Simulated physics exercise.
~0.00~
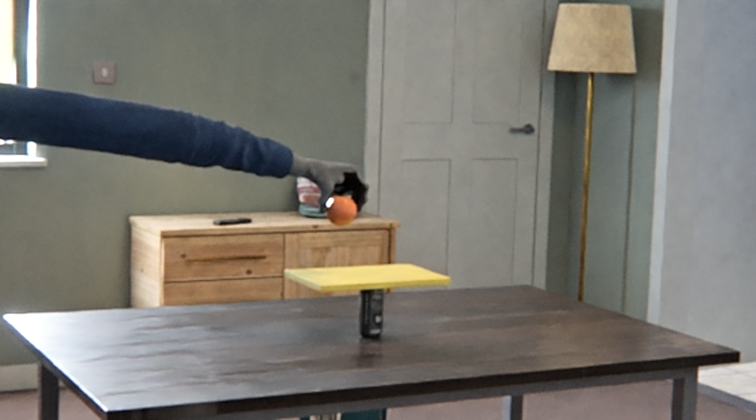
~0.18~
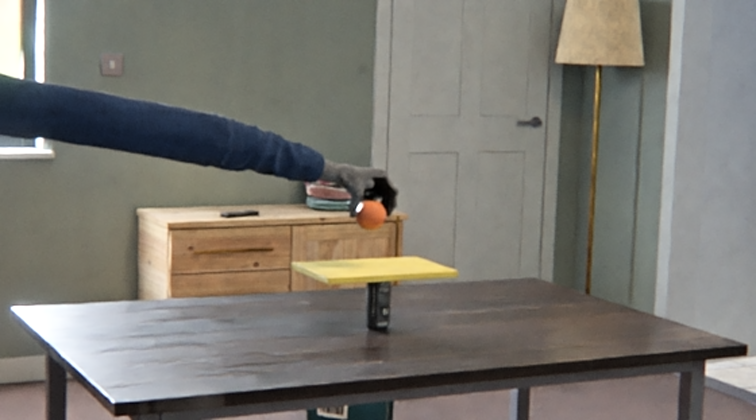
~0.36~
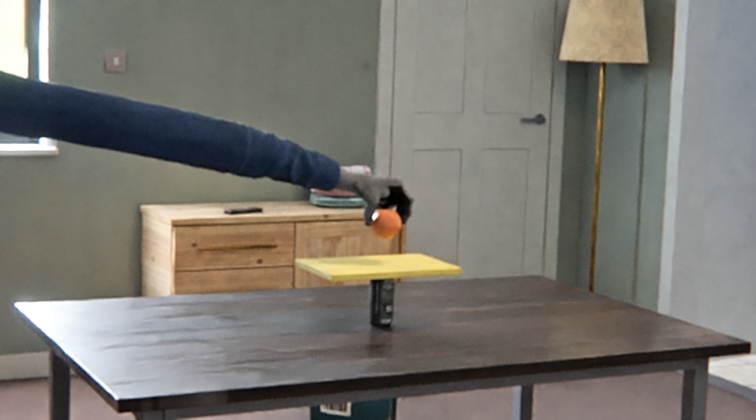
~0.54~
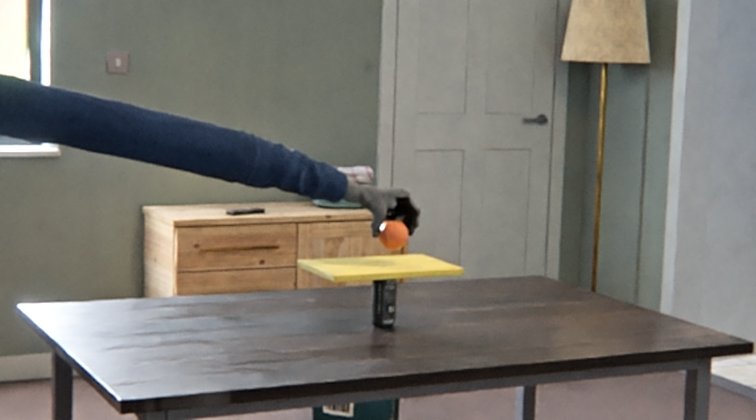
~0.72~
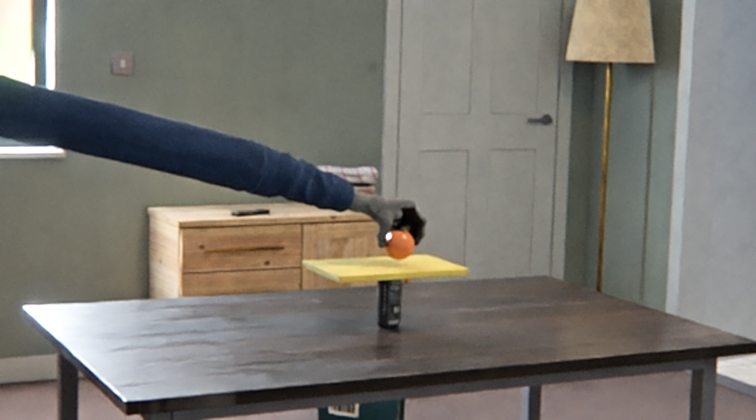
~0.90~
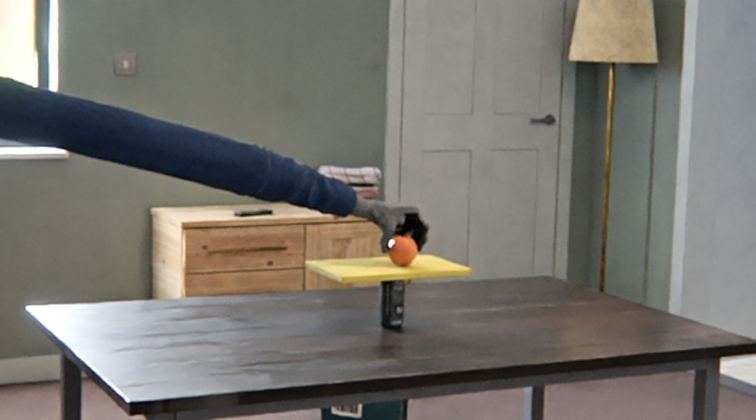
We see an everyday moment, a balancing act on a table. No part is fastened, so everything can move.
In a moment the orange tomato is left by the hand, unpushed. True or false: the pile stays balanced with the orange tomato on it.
True.
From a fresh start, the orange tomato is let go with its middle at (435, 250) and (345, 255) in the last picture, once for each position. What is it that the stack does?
The first time it stays in place, but the second time it tumbles down.
After 1.20 s, no change.
After 1.60 s, orange tomato resting near (402, 251).
In the end (2.0 s), all 3 unmoved. At the end, from the last picture's camera, orange tomato near (402, 251). The stack holds.
